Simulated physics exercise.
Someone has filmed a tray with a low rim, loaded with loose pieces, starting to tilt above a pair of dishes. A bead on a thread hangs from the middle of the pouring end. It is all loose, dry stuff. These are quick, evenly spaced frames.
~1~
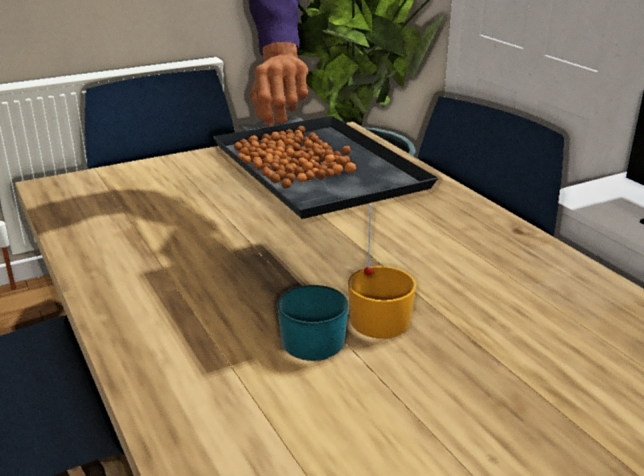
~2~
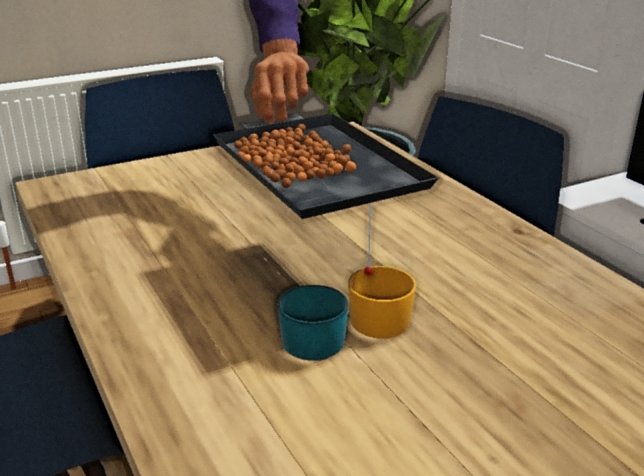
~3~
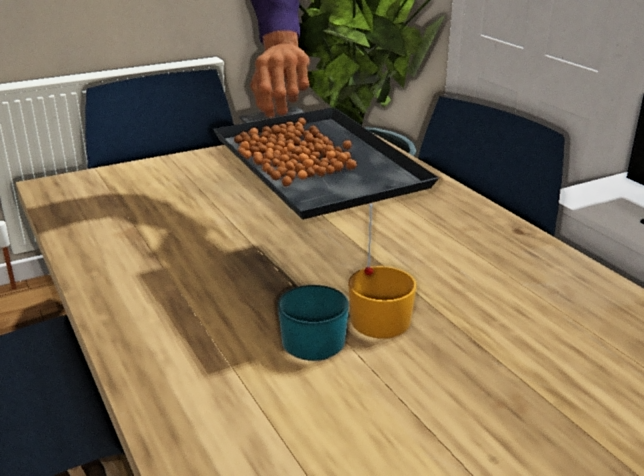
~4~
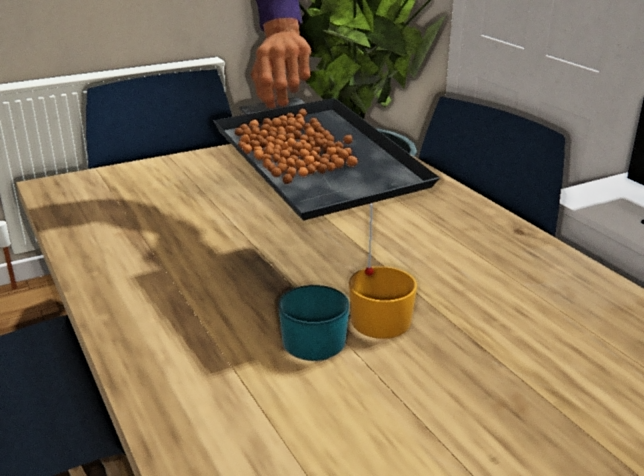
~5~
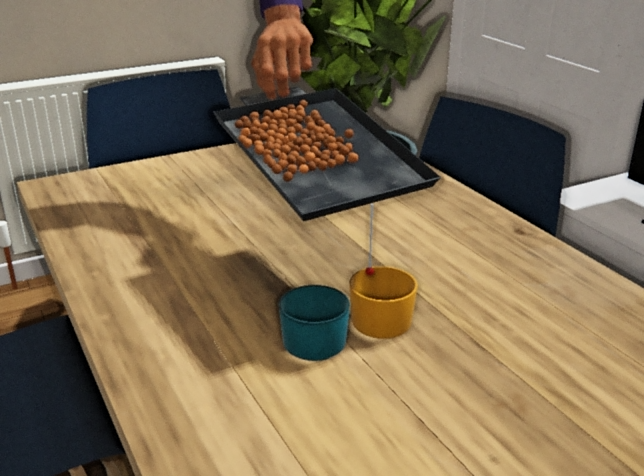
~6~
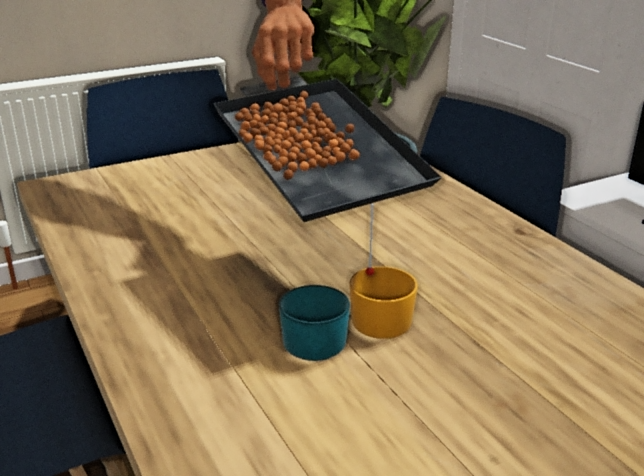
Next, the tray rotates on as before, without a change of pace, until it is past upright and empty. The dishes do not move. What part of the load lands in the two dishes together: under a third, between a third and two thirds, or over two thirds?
They take from one third to two thirds between them.
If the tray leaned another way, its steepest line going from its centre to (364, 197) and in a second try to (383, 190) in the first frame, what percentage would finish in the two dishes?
First some 20, then 20 per cent.
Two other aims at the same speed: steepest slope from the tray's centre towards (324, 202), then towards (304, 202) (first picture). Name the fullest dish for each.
In turn: The left-hand dish; the left dish.
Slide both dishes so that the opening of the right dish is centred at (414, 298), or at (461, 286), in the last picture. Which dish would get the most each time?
One: The left dish. Two: The left one.
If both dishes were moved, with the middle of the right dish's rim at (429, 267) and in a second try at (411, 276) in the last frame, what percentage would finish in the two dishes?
The first gives 10 %, the second 30 %.
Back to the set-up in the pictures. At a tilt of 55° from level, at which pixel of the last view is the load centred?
Around (340, 195).
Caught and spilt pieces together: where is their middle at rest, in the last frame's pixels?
Close to (338, 343).
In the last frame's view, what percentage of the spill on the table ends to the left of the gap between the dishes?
About 30 per cent.
Soon, tray tipped steeply; most on the tray; a stray few in the left dish; a stray few in the right dish; a small part outside both; a small part in the air.
A while on, tray tipped right over; a small part on the tray; about a third in the left dish; a small part in the right dish; about a third outside both; about a quarter in the air.
Towards the end, tray tipped past a quarter turn; about a third in the left dish; a small part in the right dish; about half outside both.
Finally, tray tipped past a quarter turn; about a third in the left dish; a small part in the right dish; about half outside both.
